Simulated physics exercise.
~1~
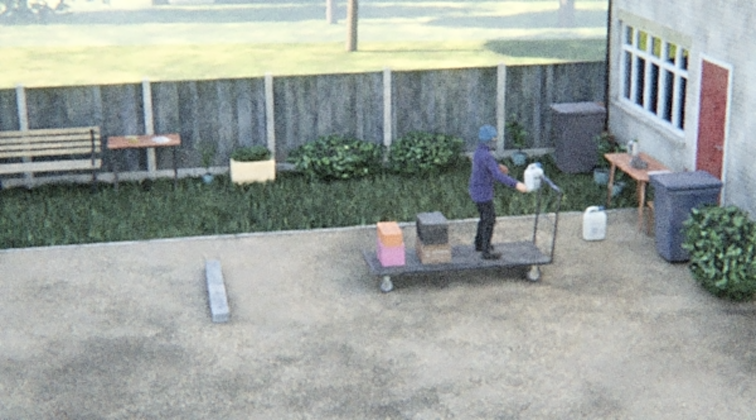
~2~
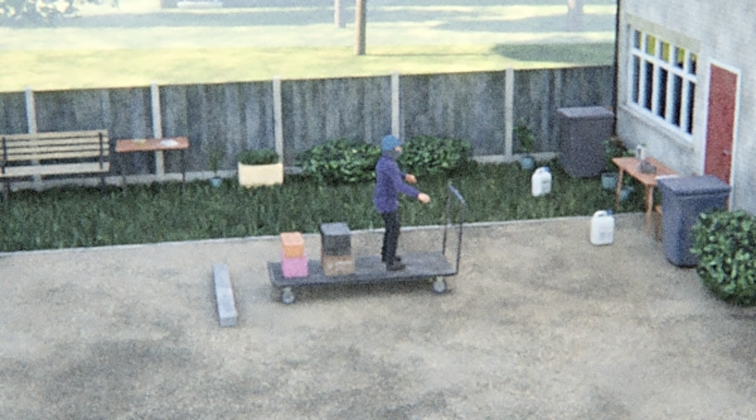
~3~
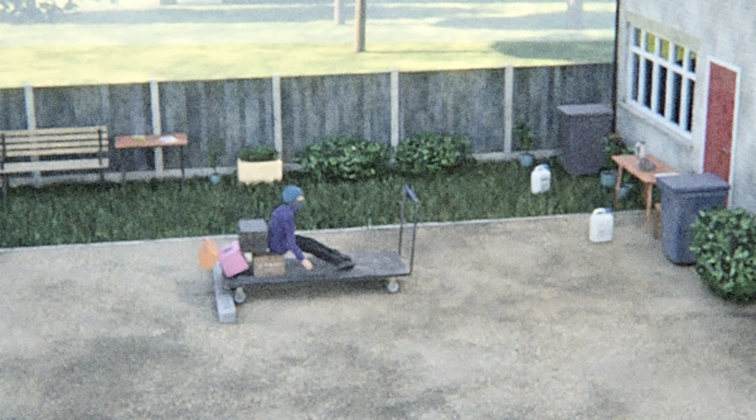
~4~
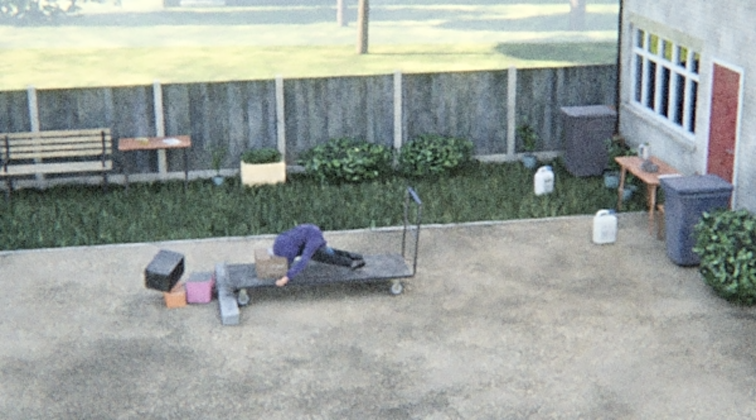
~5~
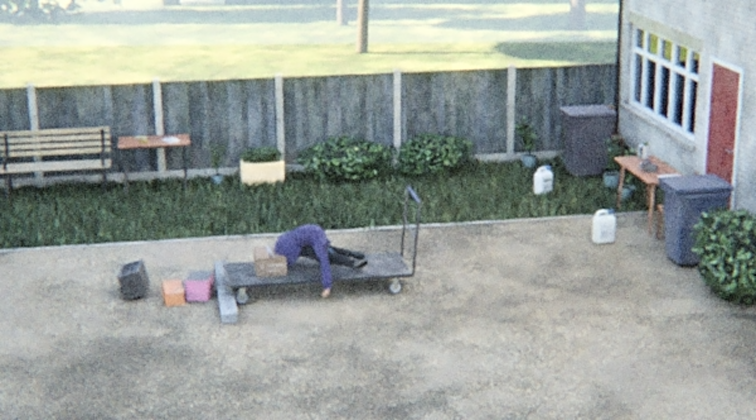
Person riding a cart left into a kerb falls and slumps on the deck as three boxes tumble off, one staying aboard.
